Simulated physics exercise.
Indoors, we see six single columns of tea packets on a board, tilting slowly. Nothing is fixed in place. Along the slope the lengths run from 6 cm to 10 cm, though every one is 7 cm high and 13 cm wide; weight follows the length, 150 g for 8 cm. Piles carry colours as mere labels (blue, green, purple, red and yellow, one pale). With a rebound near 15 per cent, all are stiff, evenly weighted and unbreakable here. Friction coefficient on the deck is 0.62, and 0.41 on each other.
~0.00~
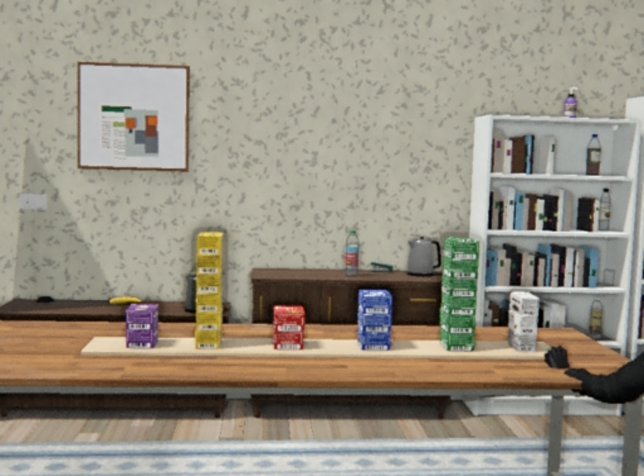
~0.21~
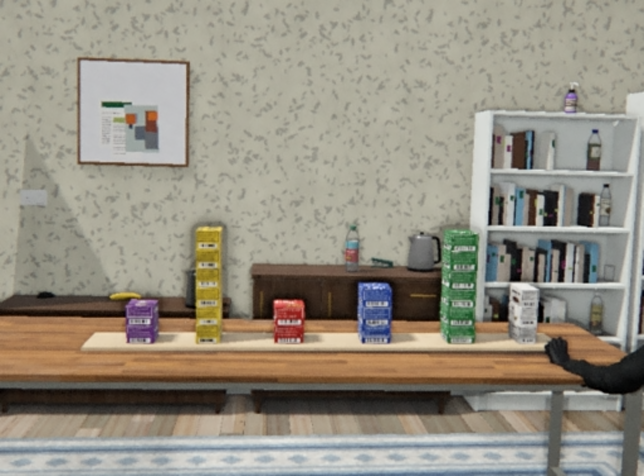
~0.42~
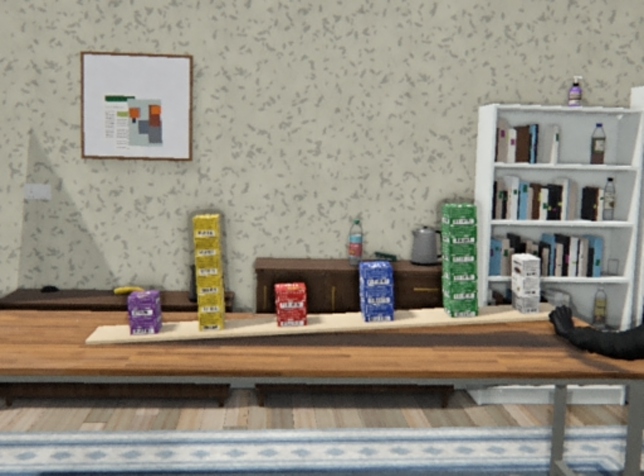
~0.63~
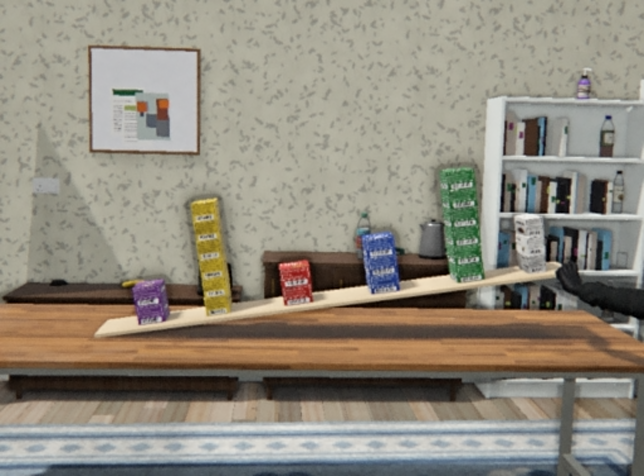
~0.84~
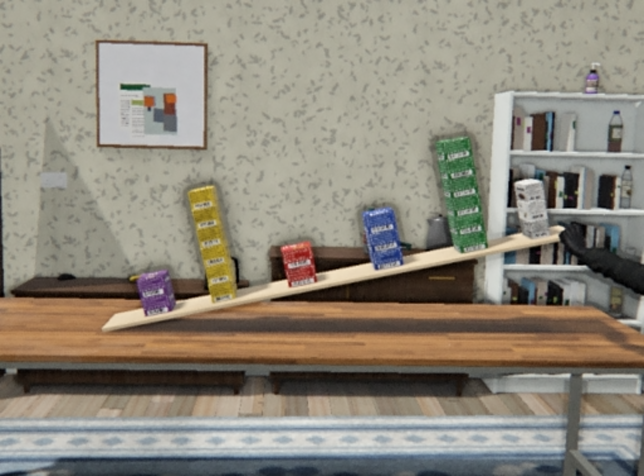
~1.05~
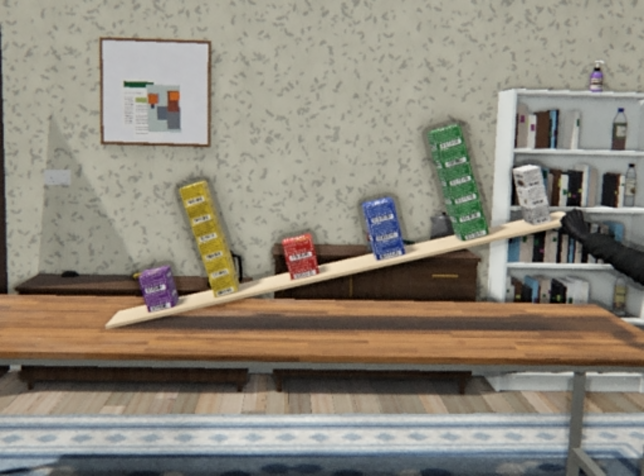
A gloved hand slowly raises the right end of a board holding six colored stacks, which lean left.
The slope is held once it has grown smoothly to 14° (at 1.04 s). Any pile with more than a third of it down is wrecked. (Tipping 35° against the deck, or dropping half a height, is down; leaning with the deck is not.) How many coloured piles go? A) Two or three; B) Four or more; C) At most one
B, four or more.
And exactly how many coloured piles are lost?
The number is 5.
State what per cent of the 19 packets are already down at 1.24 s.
By that time it is 0 percent.
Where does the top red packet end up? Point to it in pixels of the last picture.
Somewhere around pixel (221, 286).
By 1.24 s, slope 14°; none of the 19 other packets down, 12 disturbed; top yellow packet tilted 19°; top green packet tilted 17°.
By 1.42 s, slope 14°; 12 of the 19 other packets down; top yellow packet on its side; top green packet tilted 50°, 9 cm lower.
By 1.62 s, slope 14°; 12 of the 19 other packets down; top green packet upside down; top yellow packet upside down.
By 1.94 s, slope 14°; 16 of the 19 other packets down; top green packet on its side; top yellow packet on its side.
When it is over (3.0 s), slope 14°; 16 of the 19 other packets down; top red packet upside down; top yellow packet on its side. Wrecked, blue, green, purple, red and yellow. In pixels of the last frame, middles, top red packet near (221, 286), top yellow packet near (13, 307).
